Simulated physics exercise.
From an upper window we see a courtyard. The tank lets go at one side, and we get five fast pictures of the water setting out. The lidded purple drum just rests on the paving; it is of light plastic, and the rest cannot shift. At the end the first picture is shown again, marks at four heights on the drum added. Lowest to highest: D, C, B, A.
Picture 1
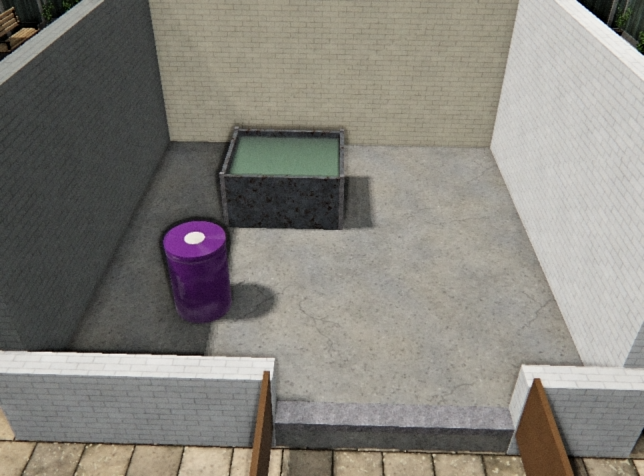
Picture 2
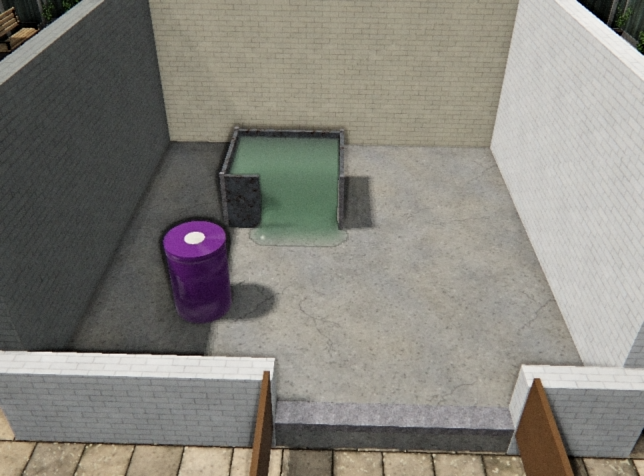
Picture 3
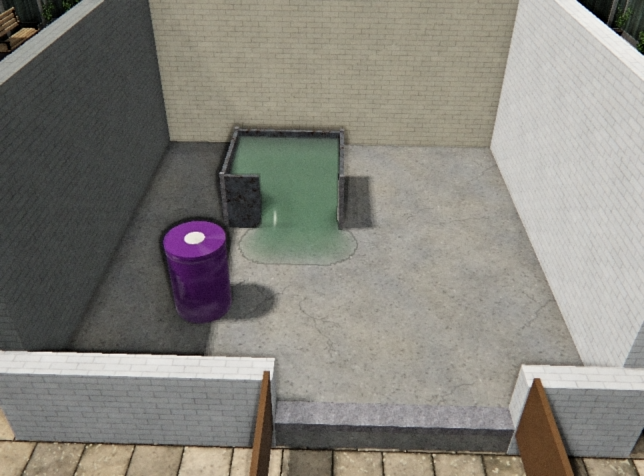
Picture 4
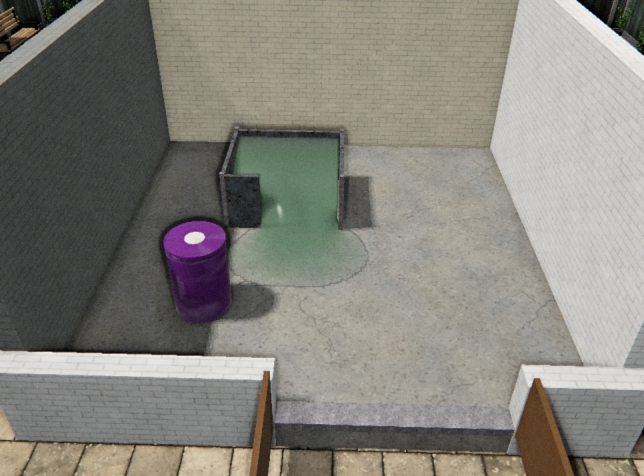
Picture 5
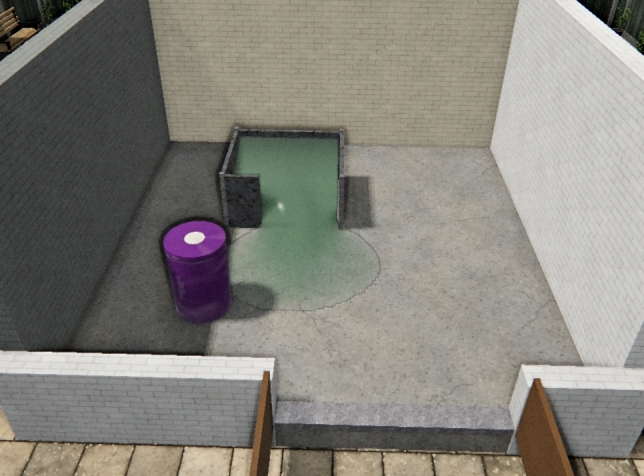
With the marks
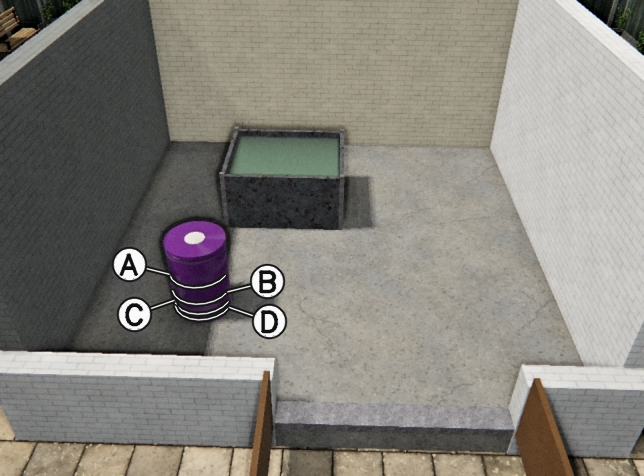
In a walled courtyard seen from above, a purple drum stands to the left in front of a dark tank full of green water. Part of the tank's front side opens, and the water pours out through the gap, spreading across the concrete in a widening rounded pool towards the motionless drum.
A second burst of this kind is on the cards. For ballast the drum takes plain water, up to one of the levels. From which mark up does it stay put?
Level C just does it.
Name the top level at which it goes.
That would be D.
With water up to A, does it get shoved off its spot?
No, not at all.
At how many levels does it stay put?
Three of the four.
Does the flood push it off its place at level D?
Yes.
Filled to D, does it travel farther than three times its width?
No, it does not.
In white, A at (193, 287); B at (196, 304); C at (197, 314); D at (198, 319); from the bottom up D, C, B, A.
For level A, it does not move.
For level B, it does not move.
For level C, it does not move.
For level D, it is pushed about its own width away.
